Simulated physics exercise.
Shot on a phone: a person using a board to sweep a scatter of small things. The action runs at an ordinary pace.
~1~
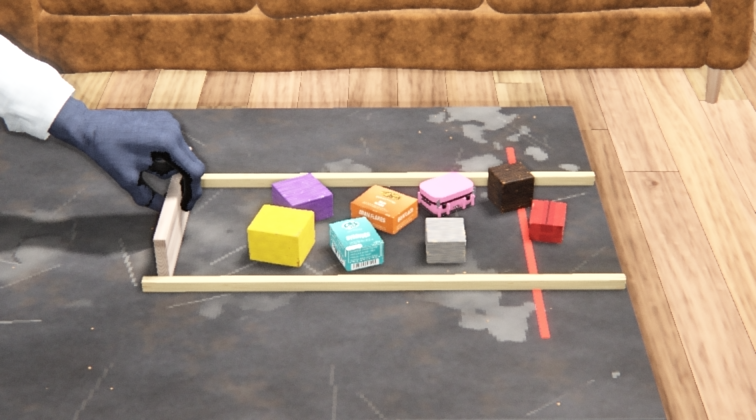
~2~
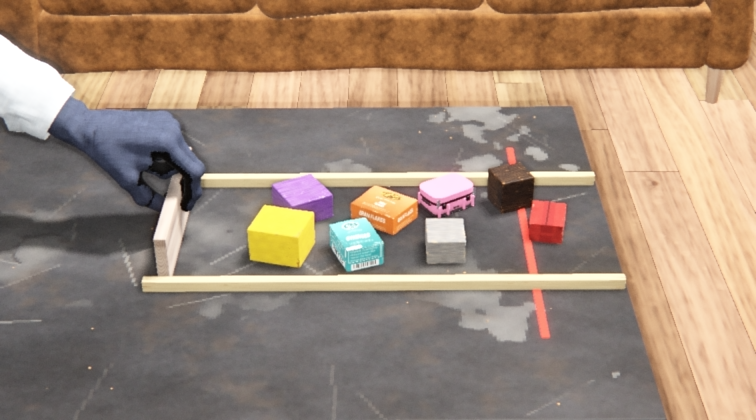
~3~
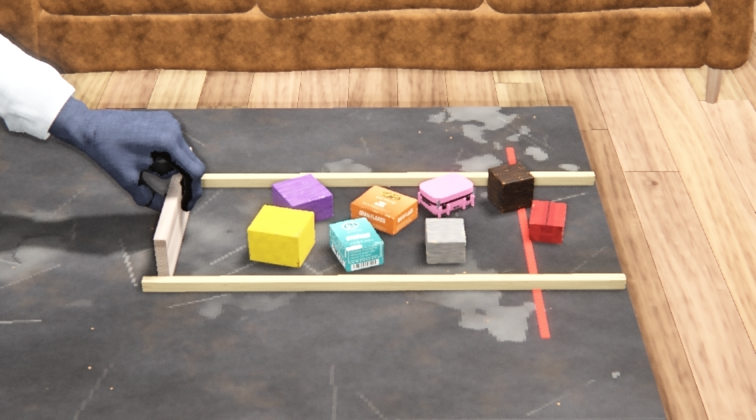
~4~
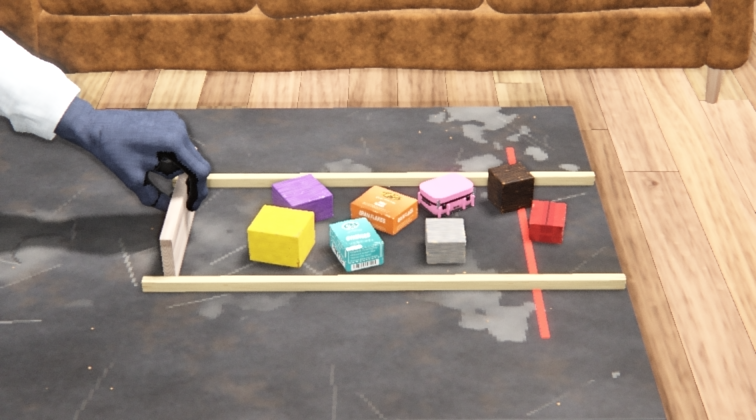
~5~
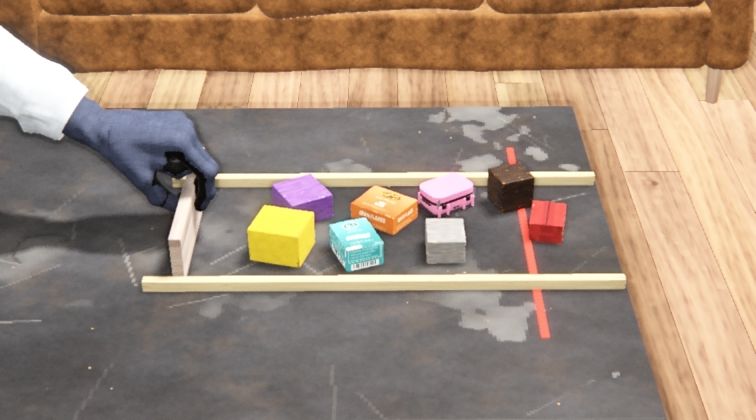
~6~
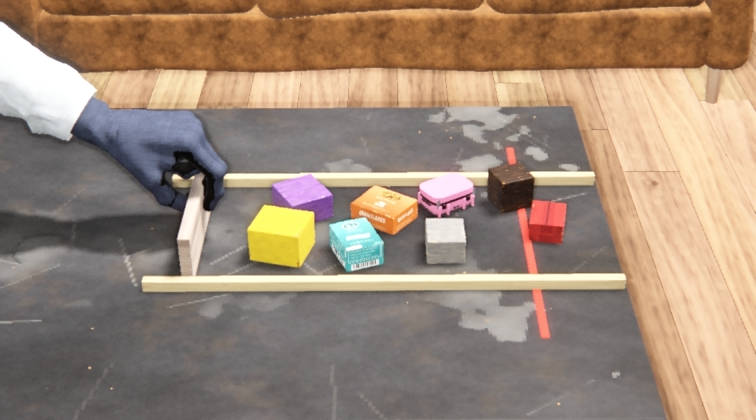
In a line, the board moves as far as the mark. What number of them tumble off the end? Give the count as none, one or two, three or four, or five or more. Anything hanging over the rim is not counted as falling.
The count is three or four.
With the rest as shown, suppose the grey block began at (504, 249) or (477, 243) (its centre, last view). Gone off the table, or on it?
Taking the two spots in turn, it gets knocked off and then gets knocked off.
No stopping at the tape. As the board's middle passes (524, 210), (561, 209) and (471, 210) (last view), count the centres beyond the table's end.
3, 6, 0.
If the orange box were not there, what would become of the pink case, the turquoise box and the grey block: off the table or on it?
The pink case stays put; the turquoise box stays put; the grey block goes down.
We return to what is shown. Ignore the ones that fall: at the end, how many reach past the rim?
It totals 2.
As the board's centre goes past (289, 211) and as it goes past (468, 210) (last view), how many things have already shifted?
Counts: 3 and 8.
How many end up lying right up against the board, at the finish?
It touches 2.
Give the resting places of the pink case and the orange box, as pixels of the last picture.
First (579, 189), then (600, 217).
Soon after, none off yet; red box at rest near (547, 222); black block at rest near (511, 188); pink case at rest near (450, 195).
At rest, the number that fall off is three or four; fallen, grey block, black block and red box.
